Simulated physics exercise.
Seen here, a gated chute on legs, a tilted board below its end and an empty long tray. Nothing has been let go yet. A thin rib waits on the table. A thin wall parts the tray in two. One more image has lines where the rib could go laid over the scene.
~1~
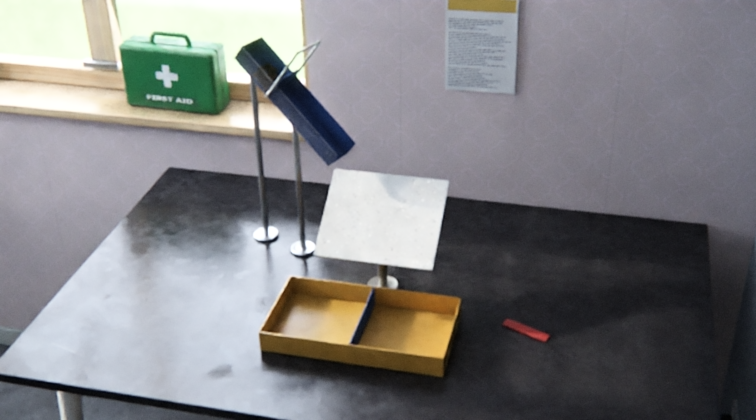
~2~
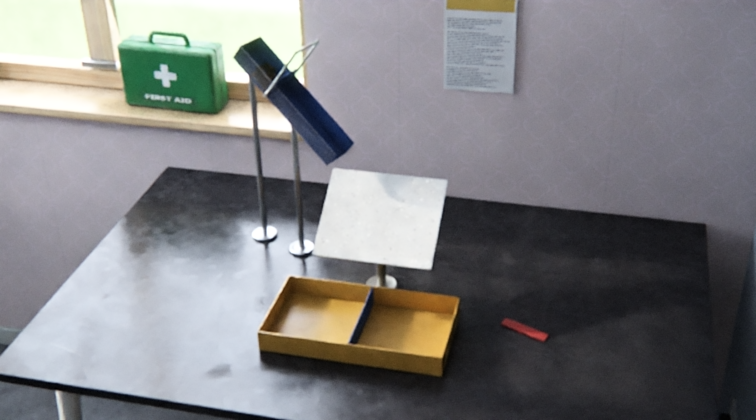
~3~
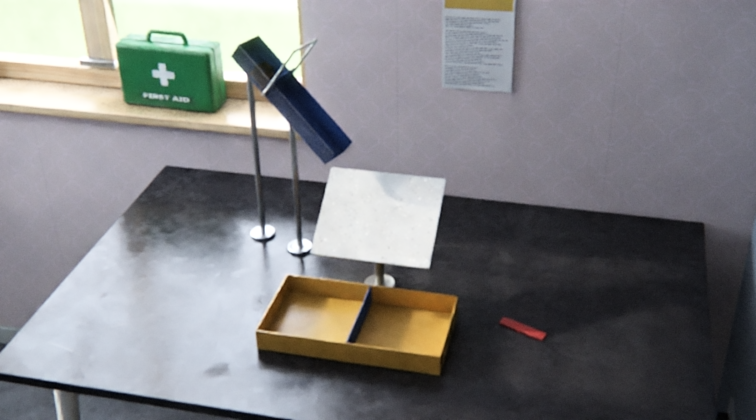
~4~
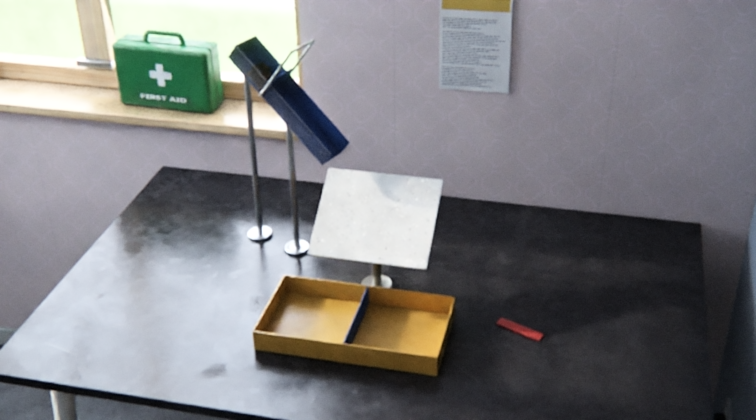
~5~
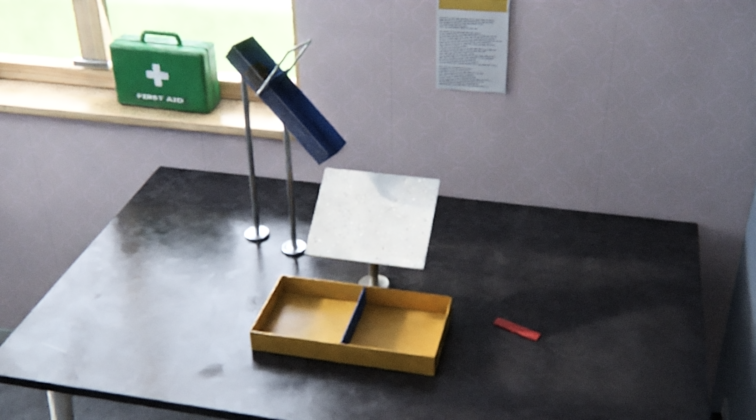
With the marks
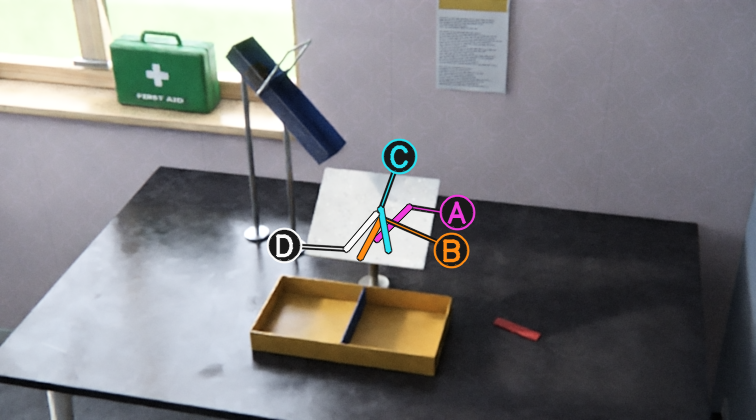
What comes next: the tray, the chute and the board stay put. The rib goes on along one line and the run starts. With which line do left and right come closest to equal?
Line A does it best.
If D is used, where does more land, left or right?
The left half.
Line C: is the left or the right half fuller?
More lands on the right.
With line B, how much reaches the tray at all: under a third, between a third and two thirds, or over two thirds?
Over two thirds.
On the marked copy, line A from (409, 206) to (376, 239); line B from (381, 217) to (360, 257); line C from (380, 208) to (388, 250); line D from (376, 214) to (346, 249).
With A, of what is caught, about two thirds in the left half, about a third in the right.
With B, of what is caught, most in the left half, a small part in the right.
With C, of what is caught, a small part in the left half, nearly all in the right.
With D, of what is caught, most in the left half, a small part in the right.
